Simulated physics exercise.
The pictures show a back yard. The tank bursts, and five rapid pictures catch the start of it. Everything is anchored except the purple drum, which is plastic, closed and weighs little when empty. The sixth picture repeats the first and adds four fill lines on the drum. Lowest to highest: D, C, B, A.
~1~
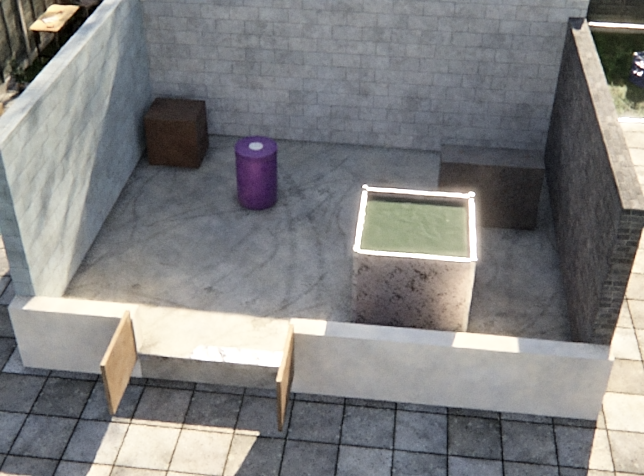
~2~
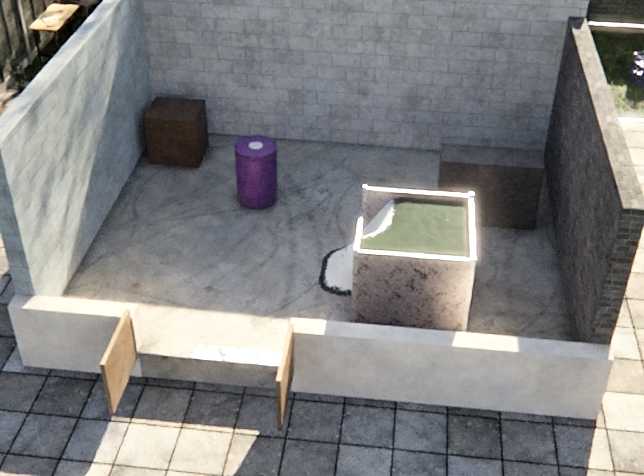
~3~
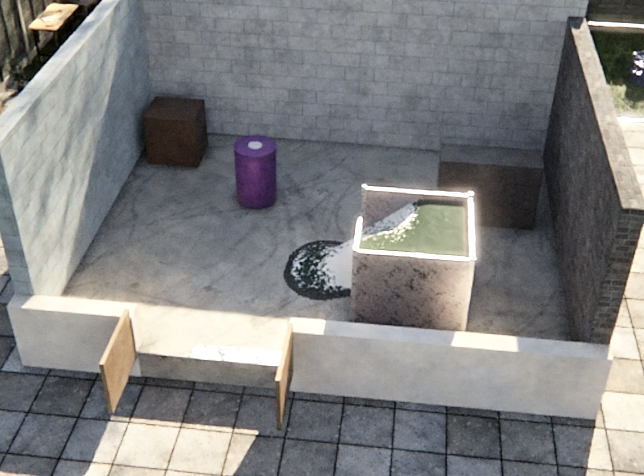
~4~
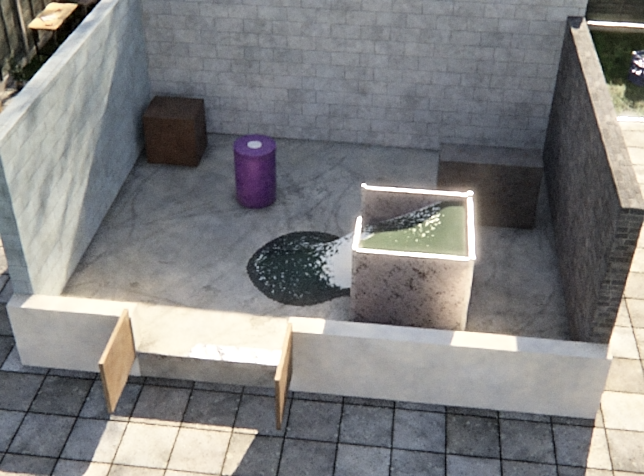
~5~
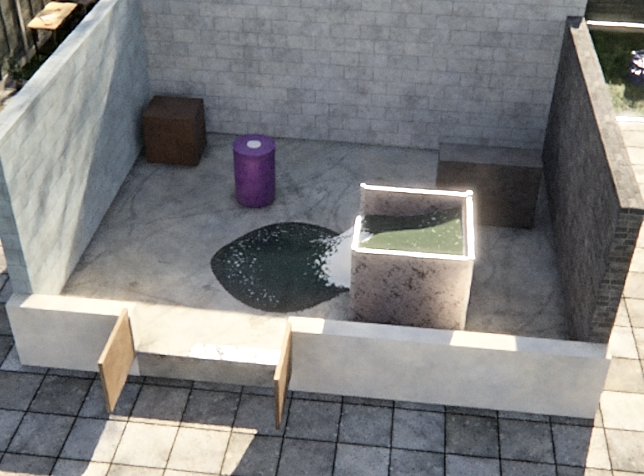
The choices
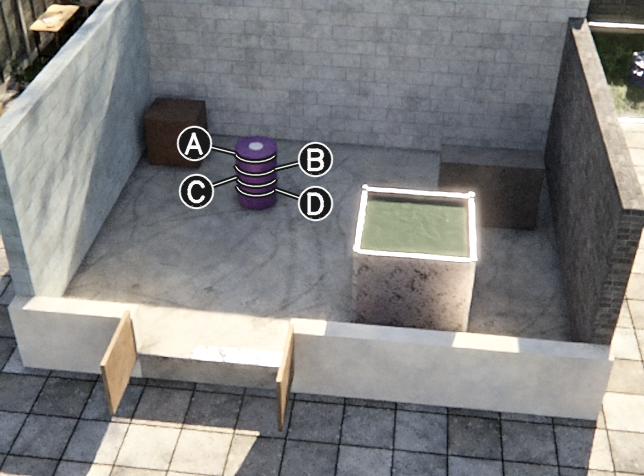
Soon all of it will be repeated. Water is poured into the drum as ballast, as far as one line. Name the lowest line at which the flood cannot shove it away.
Go for D.
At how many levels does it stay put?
All of them.
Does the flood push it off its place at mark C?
No, not at all.
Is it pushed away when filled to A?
No, that is safe.
On the marked copy, A at (252, 161); B at (252, 174); C at (253, 186); D at (253, 195); from the bottom up D, C, B, A.
With A, it does not move.
With B, it does not move.
With C, it does not move.
With D, it shifts by a finger or two and stays.
